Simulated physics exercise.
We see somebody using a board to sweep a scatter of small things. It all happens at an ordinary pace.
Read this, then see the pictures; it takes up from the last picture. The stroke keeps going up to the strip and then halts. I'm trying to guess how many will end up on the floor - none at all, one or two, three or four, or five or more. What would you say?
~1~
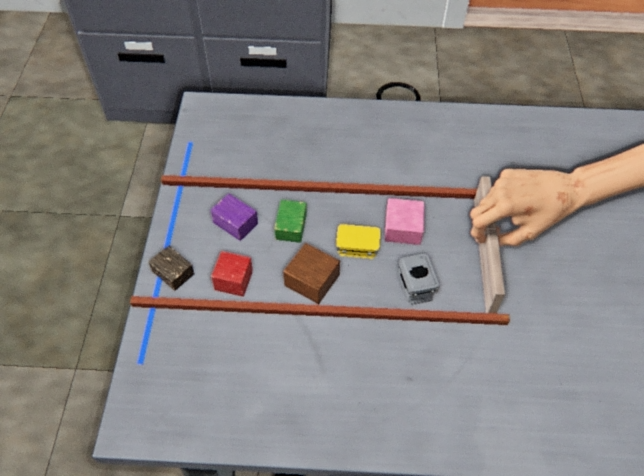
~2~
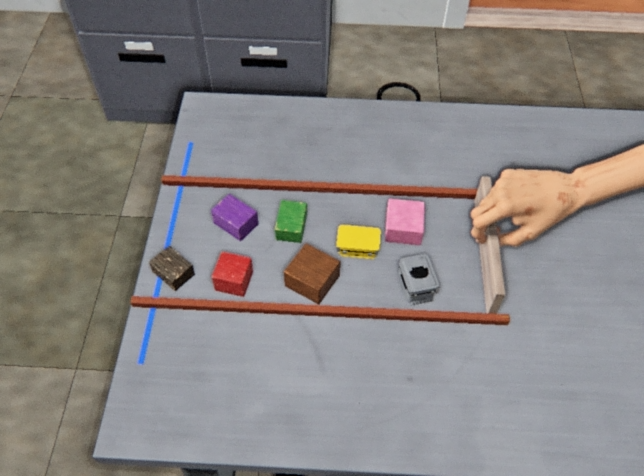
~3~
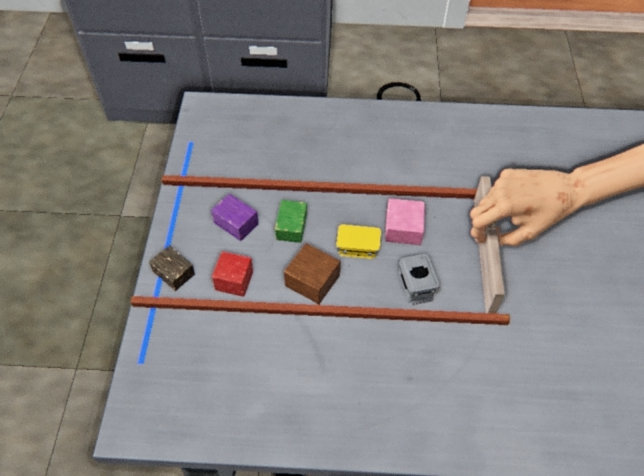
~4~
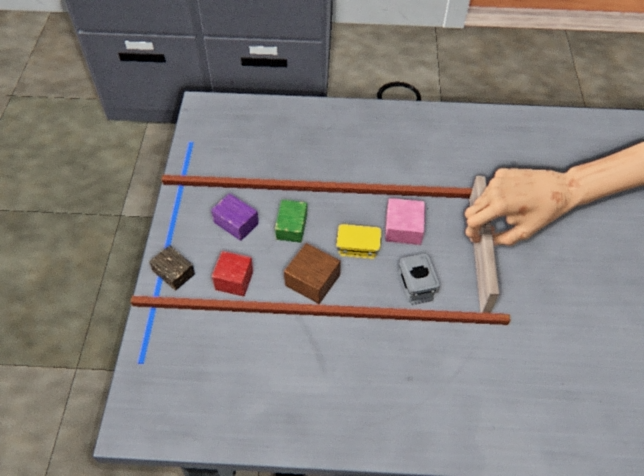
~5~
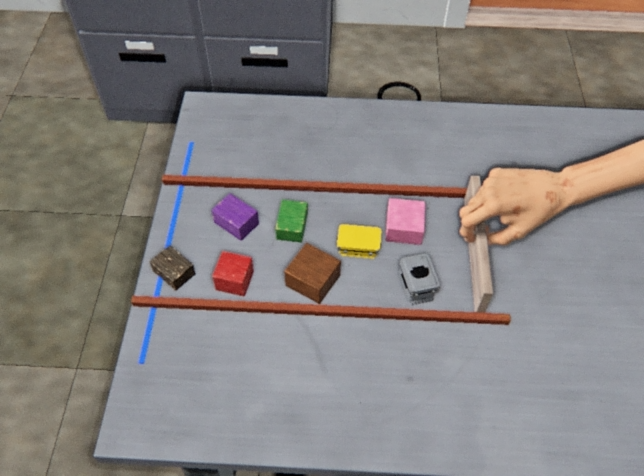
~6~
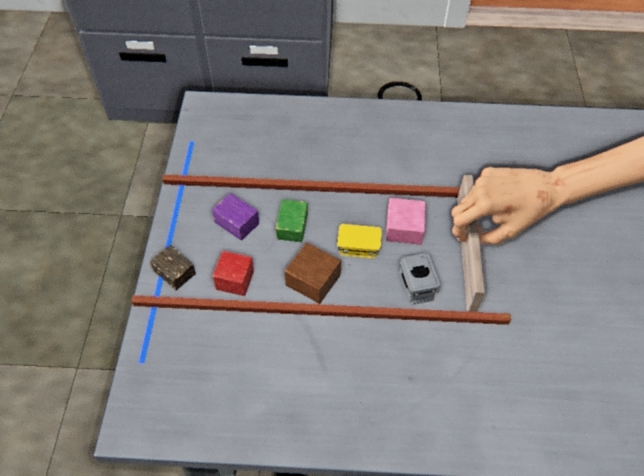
I'd say five or more.
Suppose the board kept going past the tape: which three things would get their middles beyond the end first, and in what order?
First the black block, next the purple block, last the red block.
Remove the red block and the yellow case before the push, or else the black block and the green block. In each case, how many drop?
The count is 4 in one try and 4 in the other, in that order.
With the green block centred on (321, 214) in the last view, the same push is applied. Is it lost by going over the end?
Result: It tips off.
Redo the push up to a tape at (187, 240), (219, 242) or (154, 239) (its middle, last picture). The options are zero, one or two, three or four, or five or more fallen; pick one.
Five or more; three to four; five or over.
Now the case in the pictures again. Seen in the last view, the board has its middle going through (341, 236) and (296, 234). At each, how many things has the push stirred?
I count 5 first and 8 after.
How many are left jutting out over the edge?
The count is 2.
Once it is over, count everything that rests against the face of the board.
The count in contact is 2.
Soon after, none off yet; black block at rest near (173, 268); purple block at rest near (236, 217); red block at rest near (234, 273).
After that, none off yet; black block moving near (166, 267); purple block displaced about its own width near (205, 210); red block displaced about its own width near (202, 274).
And then, one off so far; black block off the edge near (185, 431); purple block tilting well over near (138, 215); red block tilting well over near (117, 276).
In the end, the number that fall off is five or more; gone, yellow case, brown block, green block, red block, purple block and black block.
